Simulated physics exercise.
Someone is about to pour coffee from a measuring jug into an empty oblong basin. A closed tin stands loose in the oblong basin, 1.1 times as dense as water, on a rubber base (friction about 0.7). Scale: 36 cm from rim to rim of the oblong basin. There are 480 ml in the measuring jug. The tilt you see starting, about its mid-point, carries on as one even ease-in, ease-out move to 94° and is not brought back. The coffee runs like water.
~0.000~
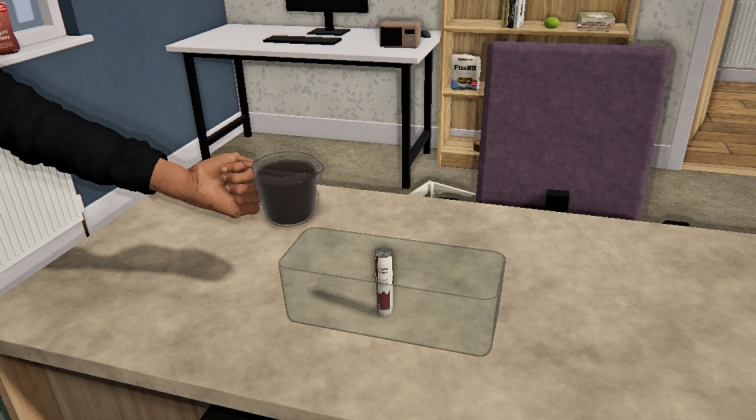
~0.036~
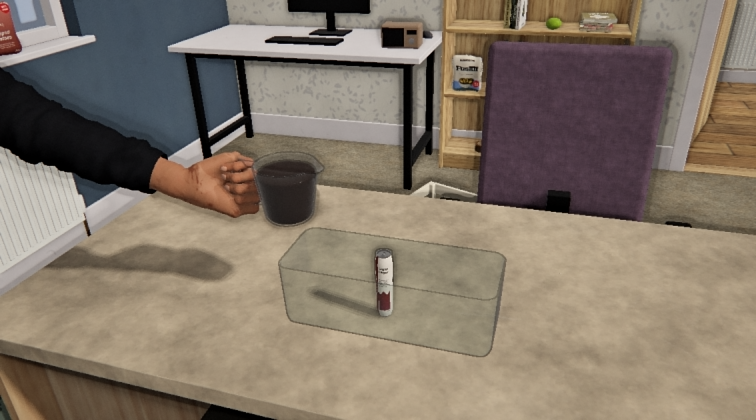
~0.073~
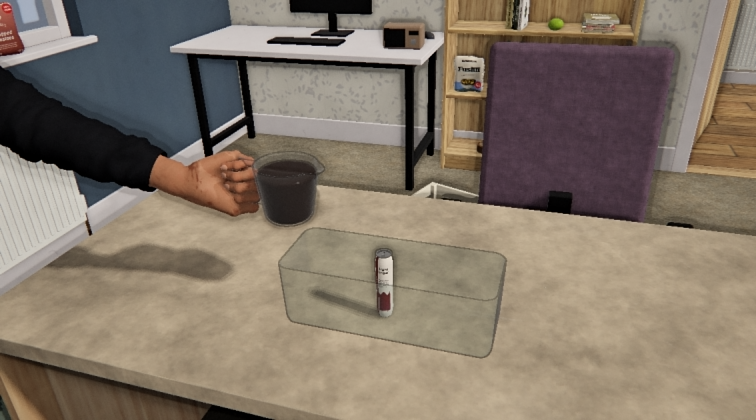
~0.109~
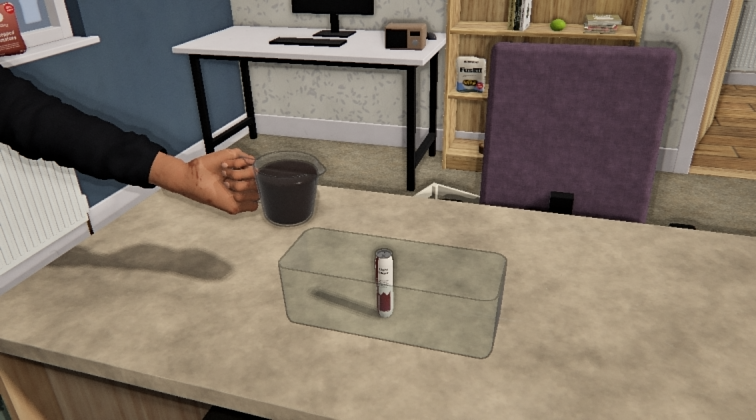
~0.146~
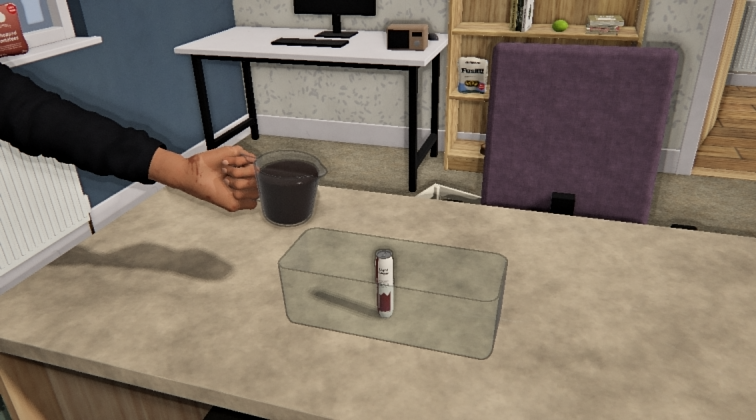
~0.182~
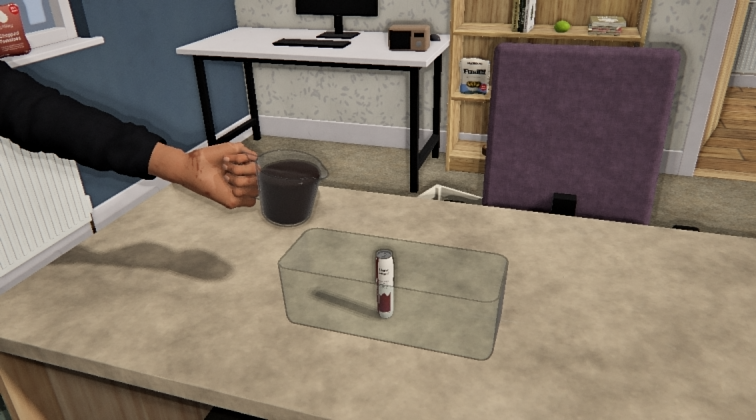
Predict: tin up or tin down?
The tin stays up.
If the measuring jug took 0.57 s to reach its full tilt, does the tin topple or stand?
The tin keeps standing.
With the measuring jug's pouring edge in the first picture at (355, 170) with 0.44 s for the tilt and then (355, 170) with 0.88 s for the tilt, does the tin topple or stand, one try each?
First it topples; then it goes over.
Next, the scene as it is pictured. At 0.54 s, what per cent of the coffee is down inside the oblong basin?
About 7 per cent.
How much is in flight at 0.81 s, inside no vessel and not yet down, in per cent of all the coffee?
About 14 per cent.
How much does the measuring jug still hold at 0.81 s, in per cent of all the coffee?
Some 22 per cent.
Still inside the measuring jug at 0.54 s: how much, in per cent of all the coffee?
Near 74 in a hundred.
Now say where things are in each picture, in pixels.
Tilt 0°; pouring edge (323, 169); surface from (261, 168) to (316, 174); the oblong basin's rim runs from (292, 246) to (501, 277); the tin's top is at (384, 256), in the first picture.
Tilt 0°; pouring edge (324, 169); surface from (261, 168) to (316, 174), in the second picture.
Tilt 2°; pouring edge (324, 170); surface from (261, 167) to (317, 174), in the third picture.
Tilt 4°; pouring edge (325, 171); surface from (262, 167) to (317, 175), in the fourth picture.
Tilt 6°; pouring edge (327, 173); surface from (263, 167) to (318, 175), in the fifth picture.
Tilt 10°; pouring edge (328, 176); surface from (264, 167) to (320, 176), in the sixth picture.
After 0.54 s the tilt is 64° and 74 per cent is still to pour; the tin stands where it began.
After 0.81 s the tilt is 92° and 22 per cent is still to pour; the tin stands where it began.
After 1.08 s the tilt is 94° and 3 per cent is still to pour; the tin stands where it began.
After 1.38 s the tilt is 94° and 0 per cent is still to pour; the tin stands where it began.
In the end the tin stands where it began.
